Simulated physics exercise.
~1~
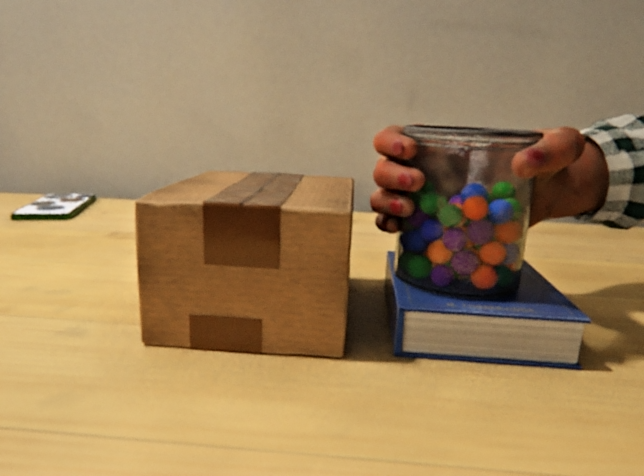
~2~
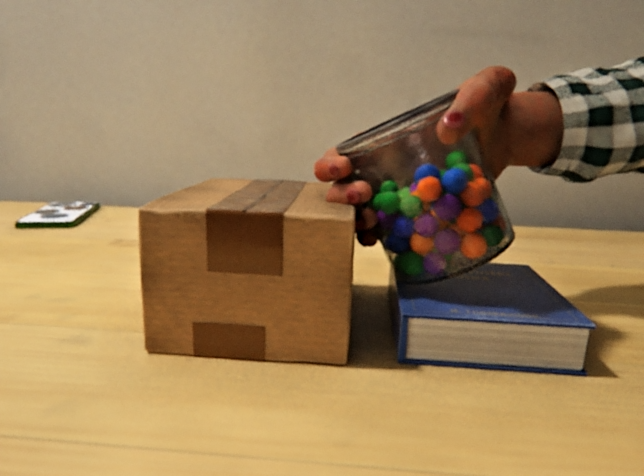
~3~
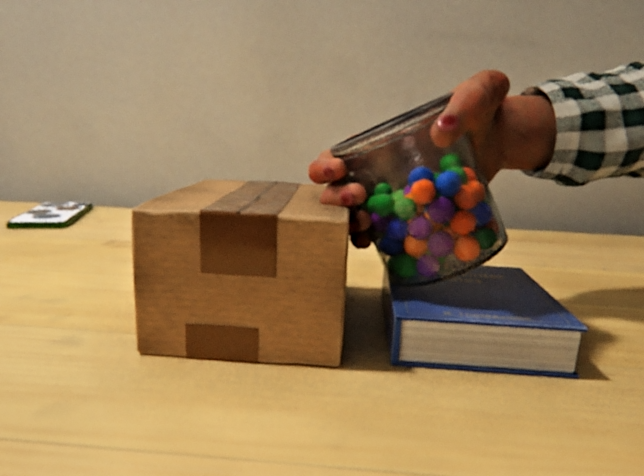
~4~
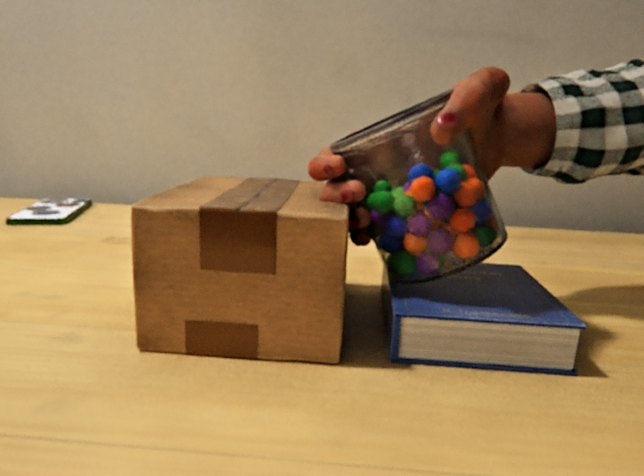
A clear open jar of small green, blue, orange and purple balls stands upright on a blue book at the right of a pale wooden table, held by a hand in a checked sleeve. The slightly swaying view faces the table from the front, with a taped brown cardboard box left of the book and a small flat object farther back against a grey wall. The hand lifts the jar and leans it left towards the box. The jar comes to rest against the box's upper edge, still held. It stays tilted there, with all the balls inside.
